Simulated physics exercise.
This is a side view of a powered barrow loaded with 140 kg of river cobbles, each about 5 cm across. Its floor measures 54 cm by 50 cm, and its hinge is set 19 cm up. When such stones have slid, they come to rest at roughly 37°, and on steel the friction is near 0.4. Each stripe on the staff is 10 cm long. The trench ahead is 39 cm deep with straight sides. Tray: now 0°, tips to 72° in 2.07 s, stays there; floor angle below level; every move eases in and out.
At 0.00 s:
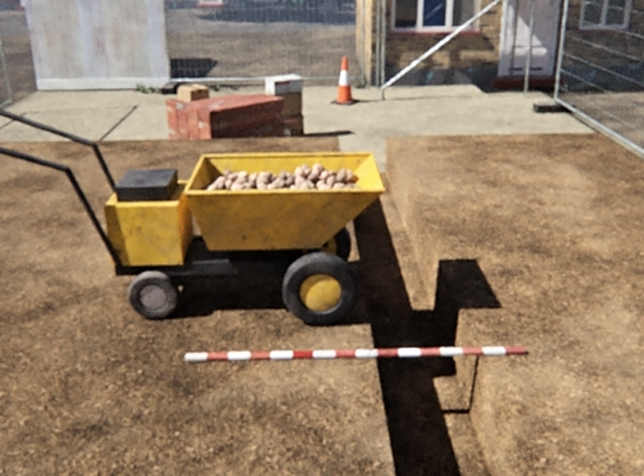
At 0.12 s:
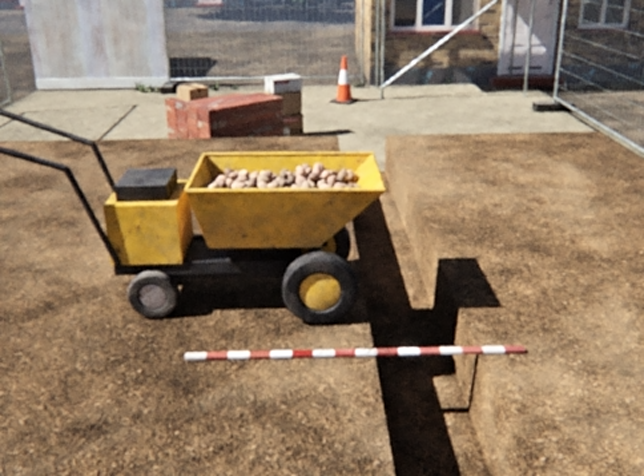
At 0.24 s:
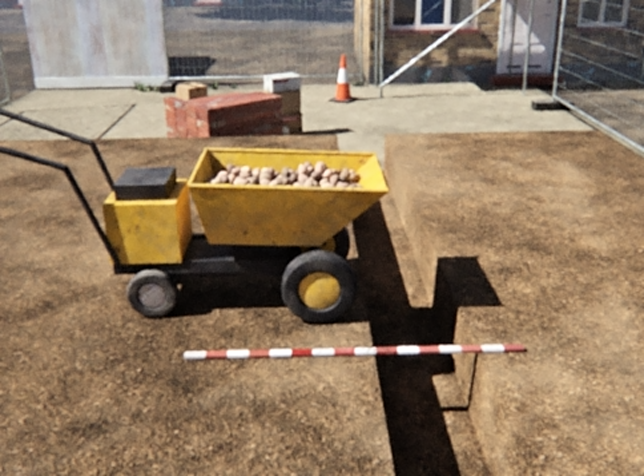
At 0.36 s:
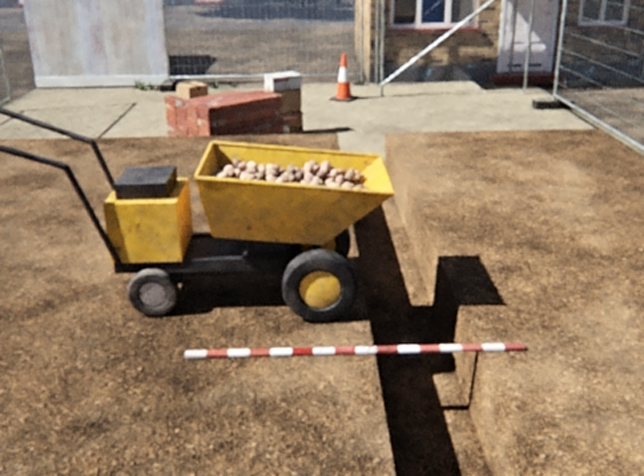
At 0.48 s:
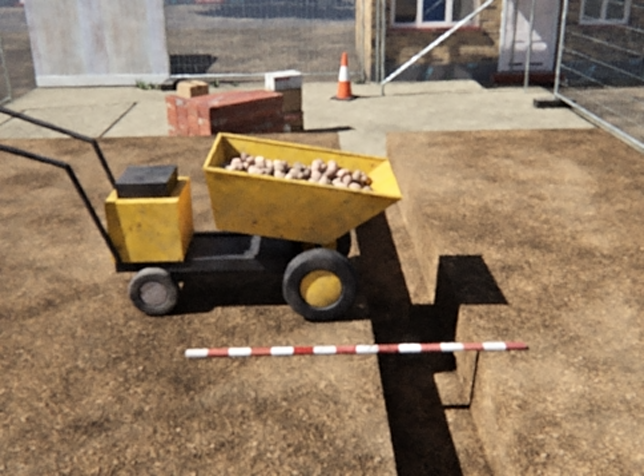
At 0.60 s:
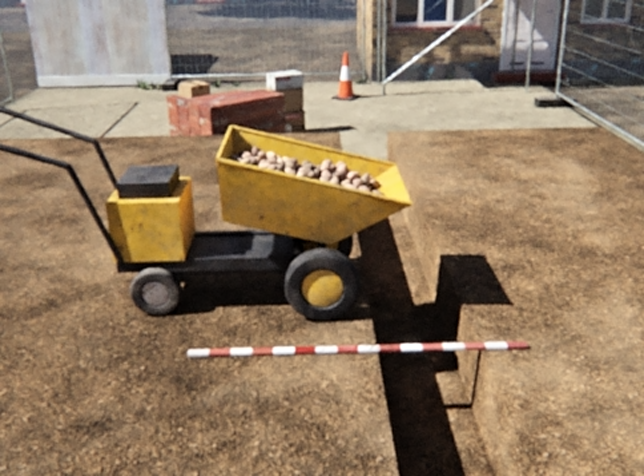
The yellow tray of a small barrow loaded with rounded stones starts level, then tilts gradually down to the right, its rear end rising off the black frame, while the wheels stay still beside a narrow trench and a red-and-white staff.
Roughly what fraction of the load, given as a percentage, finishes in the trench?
Some 62 per cent of the stones.
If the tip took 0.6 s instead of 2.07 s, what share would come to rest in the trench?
40 %.
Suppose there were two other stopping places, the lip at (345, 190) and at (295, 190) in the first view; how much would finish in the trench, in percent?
That gives roughly 100 per cent and roughly 100 per cent.
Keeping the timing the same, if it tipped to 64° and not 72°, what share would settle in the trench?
Then close to 60 per cent.
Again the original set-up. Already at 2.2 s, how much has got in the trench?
By that point it's something like 25 in a hundred.
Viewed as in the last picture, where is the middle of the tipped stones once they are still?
Their middle ends up near (444, 333).
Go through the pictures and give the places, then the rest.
The tray is at 0°, its lip at (384, 190); the top of the load is at (277, 176), in the first picture.
Lip at (385, 190), floor tilted 1°, highest stones at (278, 175); the stones move at 0.1 m/s on average, in the second picture.
Lip at (388, 191), floor tilted 3°, highest stones at (275, 173); the stones move at 0.2 m/s on average, in the third picture.
The tray is at 6°, its lip at (394, 193); the top of the load is at (248, 170); the stones move at 0.2 m/s on average, in the fourth picture.
The tray is at 10°, its lip at (402, 198); the top of the load is at (251, 164); the stones move at 0.3 m/s on average, in the fifth picture.
The tray is at 15°, its lip at (411, 204); the top of the load is at (252, 159); the stones move at 0.4 m/s on average, in the sixth picture.
After 1.5 s the floor is at 61°; 98 % in the tray, 2 % in the trench; the foremost stones are at (460, 281).
After 2.2 s the floor is at 72°; 41 % in the tray, 26 % in the trench, 32 % past the trench; the foremost stones are at (575, 294).
After 2.5 s the floor is at 72°; 18 % in the tray, 42 % in the trench, 40 % past the trench; the foremost stones are at (606, 286).
After 4.5 s the floor is at 72°; 0 % in the tray, 62 % in the trench, 38 % past the trench; the foremost stones are at (617, 291).
